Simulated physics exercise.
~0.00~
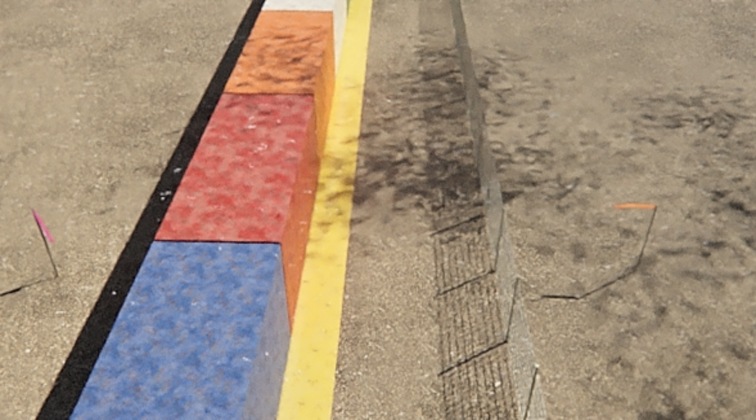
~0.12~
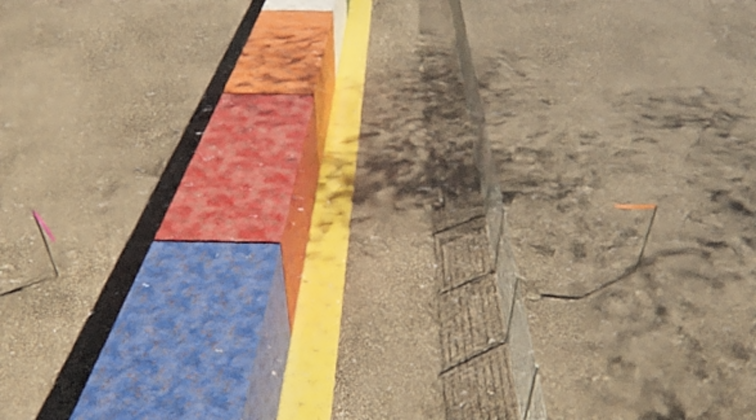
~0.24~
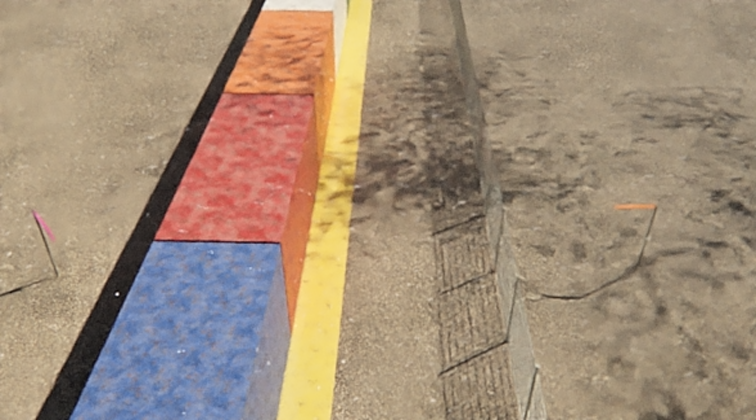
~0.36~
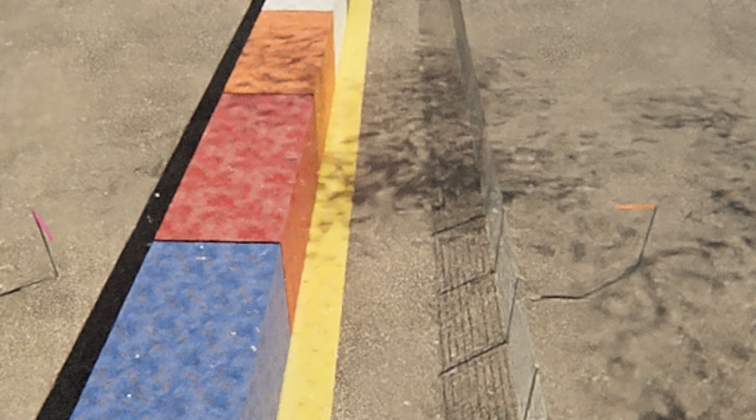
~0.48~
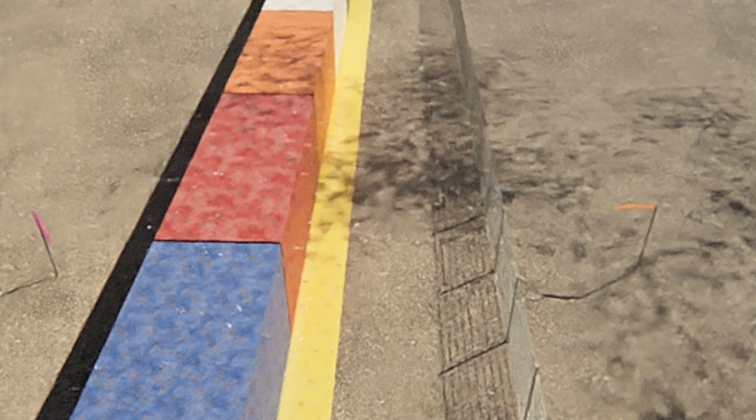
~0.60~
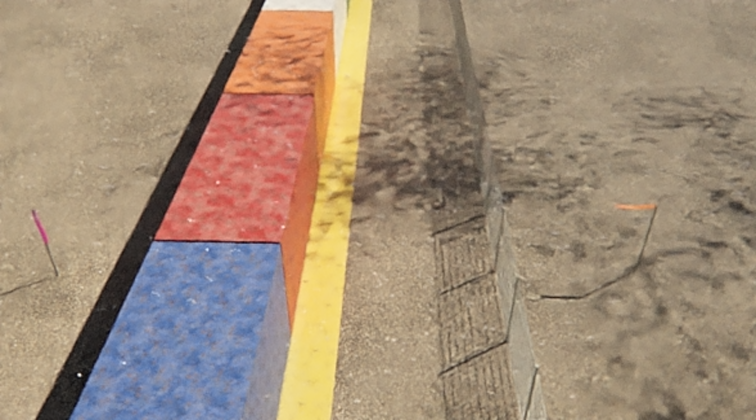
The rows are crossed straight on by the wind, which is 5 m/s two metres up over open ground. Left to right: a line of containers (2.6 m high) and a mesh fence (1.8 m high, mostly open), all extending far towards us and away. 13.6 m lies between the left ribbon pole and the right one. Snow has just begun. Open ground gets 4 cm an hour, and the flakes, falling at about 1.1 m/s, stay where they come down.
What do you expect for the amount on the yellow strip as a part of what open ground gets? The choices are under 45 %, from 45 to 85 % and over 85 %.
On the yellow strip it comes to over 85 % of the open-ground figure.
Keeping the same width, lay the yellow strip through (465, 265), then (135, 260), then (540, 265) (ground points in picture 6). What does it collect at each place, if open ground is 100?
In order: Close to 100 %, close to 80 %, close to 100 %.
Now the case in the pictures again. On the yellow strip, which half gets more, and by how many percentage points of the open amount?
Result: Right section leads by approx. 10 points.
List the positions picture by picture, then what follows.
In the first frame, the left ribbon ends at (53, 242), hanging almost straight.
In the second frame, the right ribbon ends at (615, 206), leaning 90 degrees to the left and the yellow one passes (325, 261).
In the third frame, the left ribbon ends at (54, 241), leaning 10 degrees to the right, above the rows the flakes slant 85 degrees from upright, towards the left and the top of the line of containers crosses (254, 135).
In the fourth frame, the right ribbon ends at (615, 207), leaning 90 degrees to the left and the yellow one passes (334, 200).
In the fifth frame, the left ribbon ends at (49, 242), hanging almost straight and above the rows the flakes slant 85 degrees from upright, towards the left.
In the sixth frame, the right ribbon ends at (615, 207), leaning 90 degrees to the left and the top of the line of containers crosses (254, 135).
10 minutes on, 7 mm on the yellow strip, 7 mm in the open.
30 minutes on, 21 mm on the yellow strip, 20 mm in the open.
60 minutes on, 42 mm on the yellow strip, 40 mm in the open, so the yellow strip has 106 % of the open amount; the left half of it has 101 %, the right half 111 %.
